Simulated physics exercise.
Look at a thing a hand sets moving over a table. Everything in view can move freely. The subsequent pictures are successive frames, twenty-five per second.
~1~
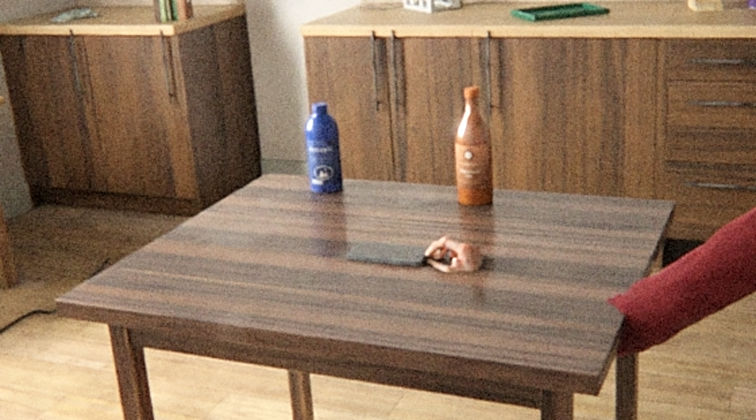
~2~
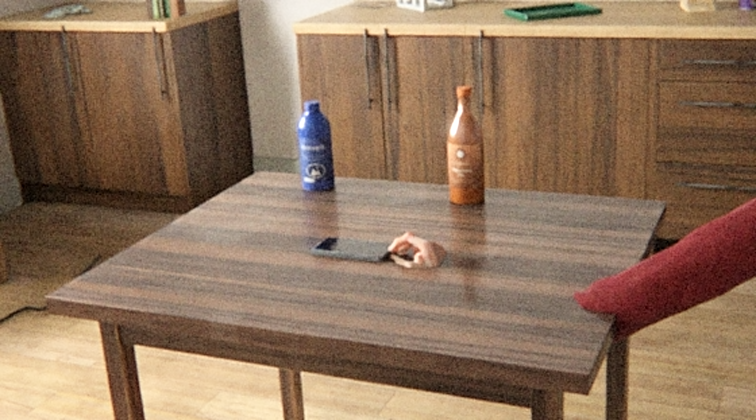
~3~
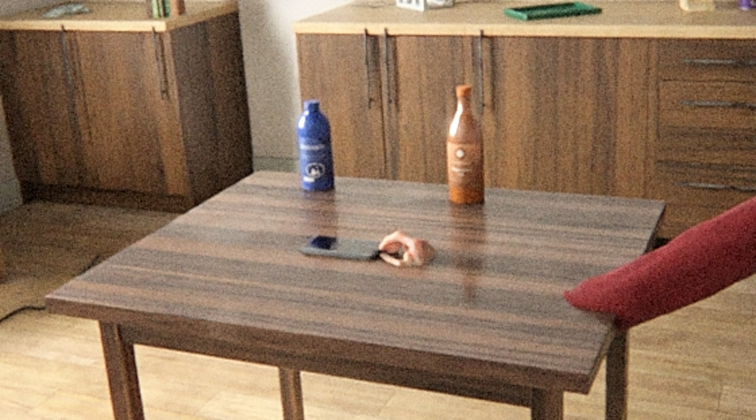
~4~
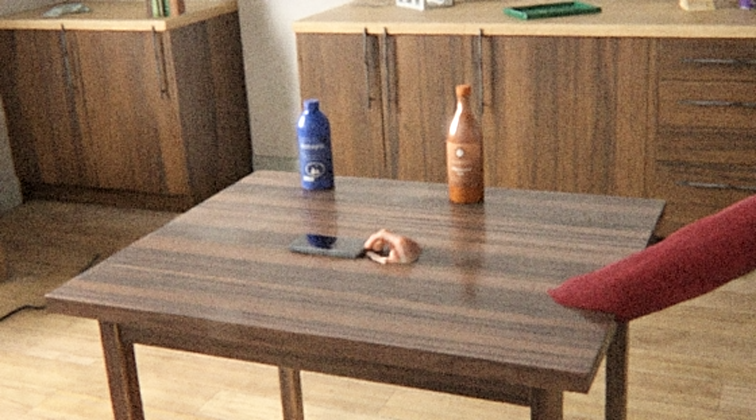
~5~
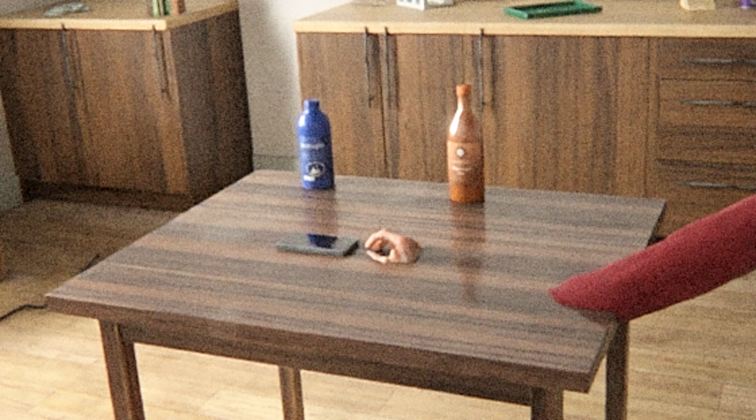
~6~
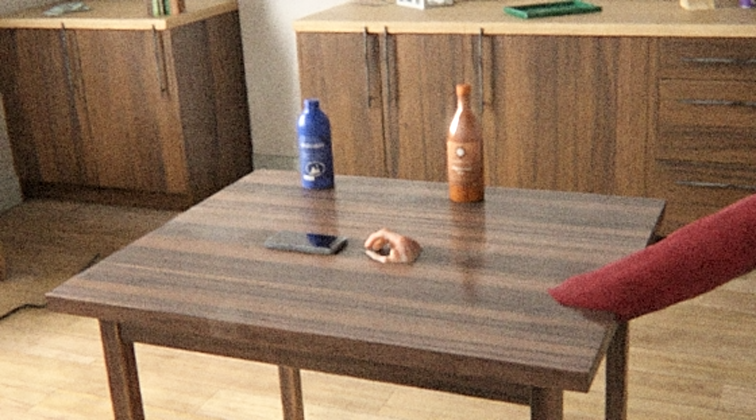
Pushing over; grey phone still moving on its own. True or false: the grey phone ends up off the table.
False.
Then, 0.10 s after the last picture, grey phone slid about its own width near (288, 240).
Then, 0.20 s after the last picture, grey phone slid about its own width near (285, 240).
At rest, moved from the start, grey phone. Seen from the same camera at the end, grey phone near (285, 240).
